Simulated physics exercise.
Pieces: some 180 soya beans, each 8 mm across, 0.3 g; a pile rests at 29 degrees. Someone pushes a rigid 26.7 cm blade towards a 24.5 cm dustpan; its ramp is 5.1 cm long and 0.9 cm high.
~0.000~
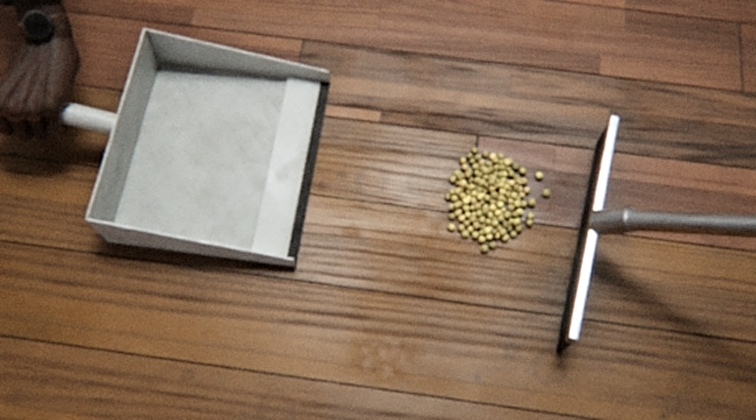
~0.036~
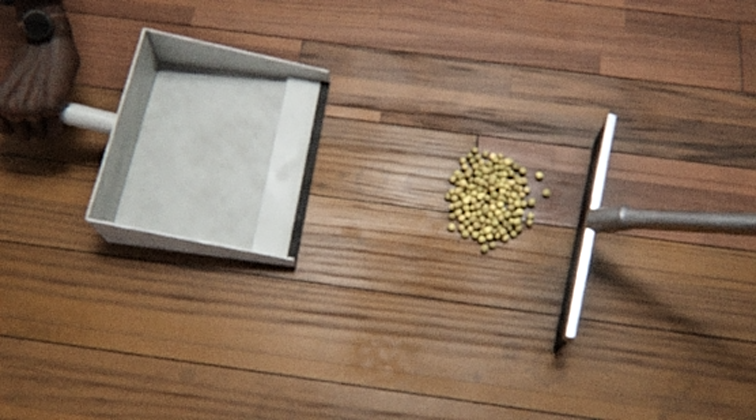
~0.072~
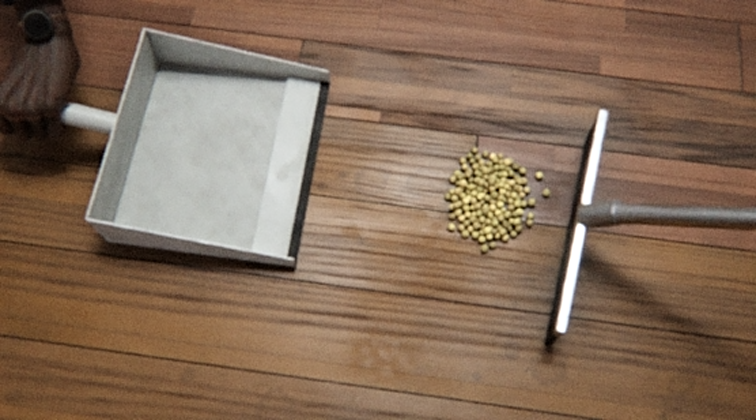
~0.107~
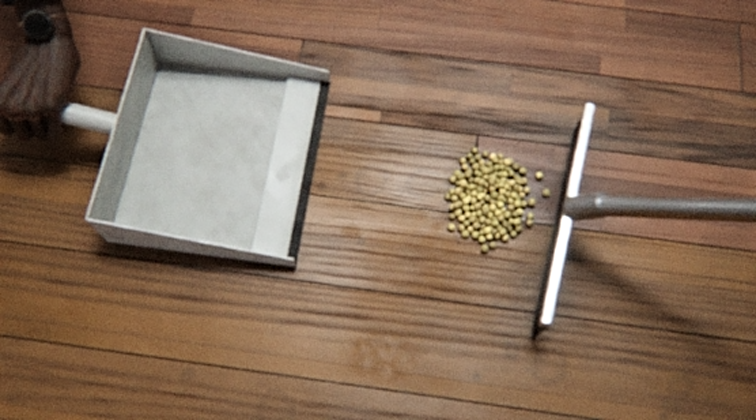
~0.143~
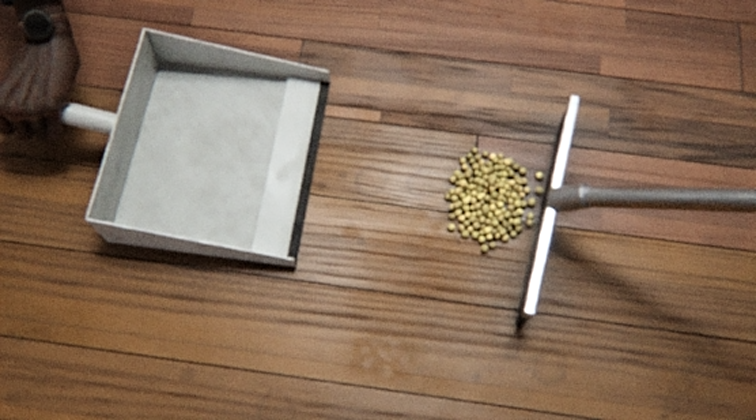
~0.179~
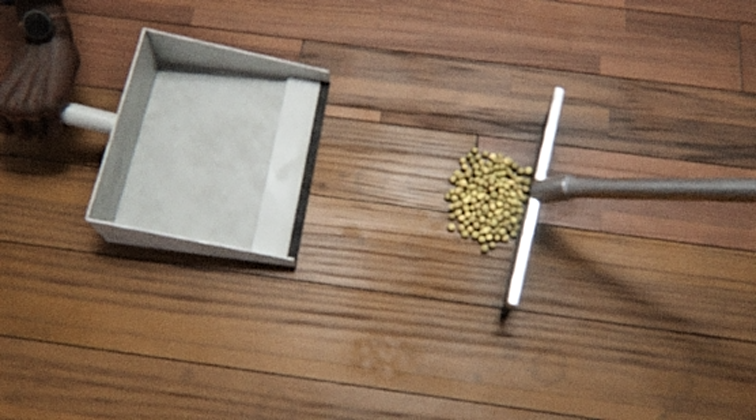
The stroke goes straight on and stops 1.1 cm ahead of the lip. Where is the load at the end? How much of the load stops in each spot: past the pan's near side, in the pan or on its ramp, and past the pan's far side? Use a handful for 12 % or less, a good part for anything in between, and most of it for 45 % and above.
My call is near side: A handful; pan: A good part; far side: A good part.
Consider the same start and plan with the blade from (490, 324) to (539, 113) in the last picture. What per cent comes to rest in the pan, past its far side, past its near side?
Per cent by place - pan 50, far side 5, near side 0.
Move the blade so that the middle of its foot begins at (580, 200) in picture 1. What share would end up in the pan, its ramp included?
I'd put it at around 40 per cent.
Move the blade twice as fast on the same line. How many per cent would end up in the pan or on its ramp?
Share: Close to 45 %.
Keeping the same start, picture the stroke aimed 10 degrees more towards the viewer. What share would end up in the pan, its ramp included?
Estimate: 40 % in pan or on ramp.
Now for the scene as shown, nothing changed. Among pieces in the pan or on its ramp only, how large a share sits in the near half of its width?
Some 20 per cent.
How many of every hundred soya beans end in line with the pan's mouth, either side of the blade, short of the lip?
It comes to some 45 percent.
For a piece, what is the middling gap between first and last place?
About 24 cm.
After 0.41 s, middle of the blade 14 cm from the lip; 0 % over the lip, far side 0 %, near side 0 %.
After 0.56 s, middle of the blade 7 cm from the lip; 0 % over the lip, far side 10 %, near side 0 %.
After 0.84 s, middle of the blade 3 cm from the lip; 45 % over the lip, far side 15 %, near side 0 %.
At rest (1.6 s), near side 0 %, pan 40 %, far side 15 %, in front of the lip or behind the blade 45 %.
